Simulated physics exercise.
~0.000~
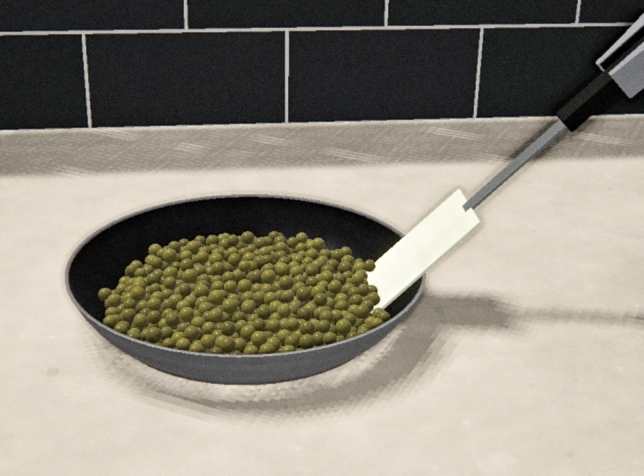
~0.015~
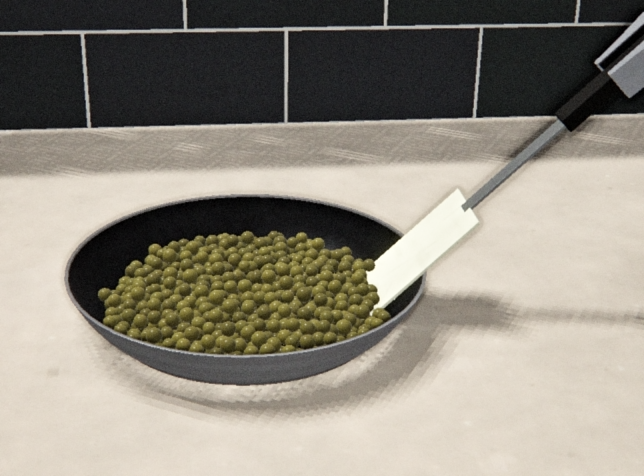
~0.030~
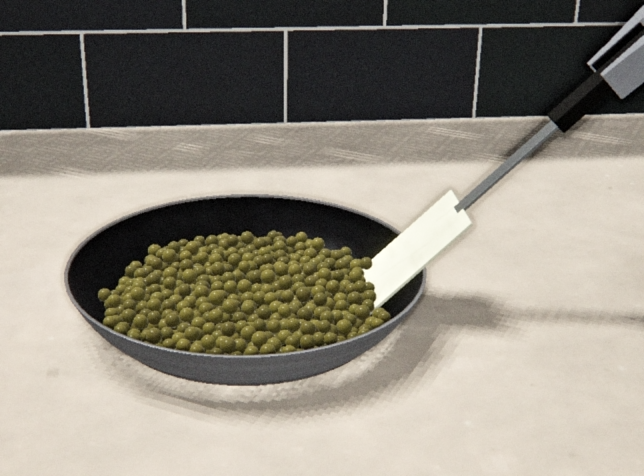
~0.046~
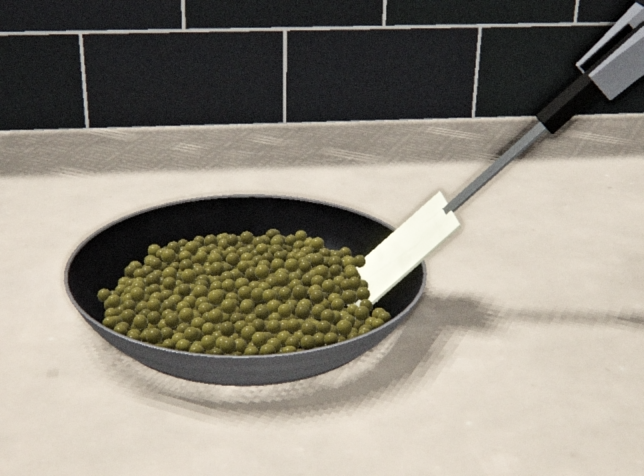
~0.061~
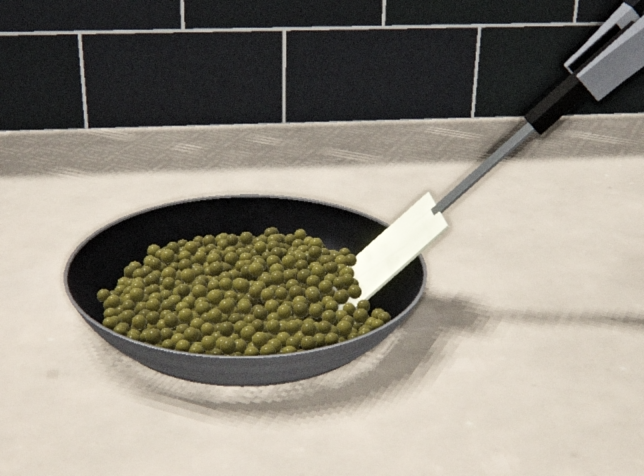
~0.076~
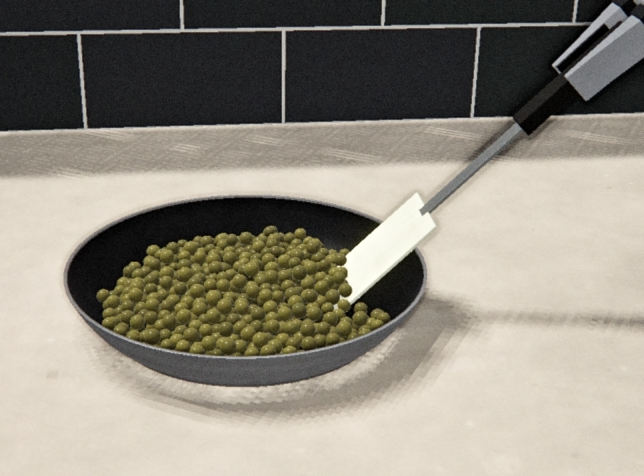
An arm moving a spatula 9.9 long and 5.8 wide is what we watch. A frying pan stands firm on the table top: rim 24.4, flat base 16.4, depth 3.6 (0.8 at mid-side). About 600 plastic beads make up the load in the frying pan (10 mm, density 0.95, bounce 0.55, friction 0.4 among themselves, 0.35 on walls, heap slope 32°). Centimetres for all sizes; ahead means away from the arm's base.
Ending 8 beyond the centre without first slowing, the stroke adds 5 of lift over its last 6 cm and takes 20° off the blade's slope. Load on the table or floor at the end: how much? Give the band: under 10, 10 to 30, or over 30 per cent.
Under 10 per cent.
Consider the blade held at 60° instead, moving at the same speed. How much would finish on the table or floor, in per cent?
Around 5 in a hundred.
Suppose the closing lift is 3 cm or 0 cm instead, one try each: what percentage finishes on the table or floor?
Result, in order: Approx. 5 % and 0 %.
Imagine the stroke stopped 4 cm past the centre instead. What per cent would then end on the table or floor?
In that case around 0 per cent.
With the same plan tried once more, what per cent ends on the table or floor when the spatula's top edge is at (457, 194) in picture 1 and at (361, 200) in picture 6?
Around 10 per cent finishes there.
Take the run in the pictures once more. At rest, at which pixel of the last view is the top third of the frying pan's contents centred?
Approximately at pixel (157, 284).
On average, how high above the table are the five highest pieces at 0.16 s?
Somewhere near 4 cm, I'd say.
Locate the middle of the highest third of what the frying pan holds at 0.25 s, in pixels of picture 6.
Roughly pixel (177, 281).
After 0.16 s, sloping 44°, highest piece 5 above the table; 603 in the frying pan.
After 0.25 s, sloping 36°, highest piece 6 above the table; 603 in the frying pan.
After 0.49 s, sloping 24°, highest piece 4 above the table; 567 in the frying pan, 35 on the table or floor, 1 on the blade or in flight.
After 1.54 s, sloping 24°, highest piece 4 above the table; 567 in the frying pan, 36 on the table or floor.
In the end, 567 in the frying pan, 36 on the table or floor. That is 6 % on the table or floor.
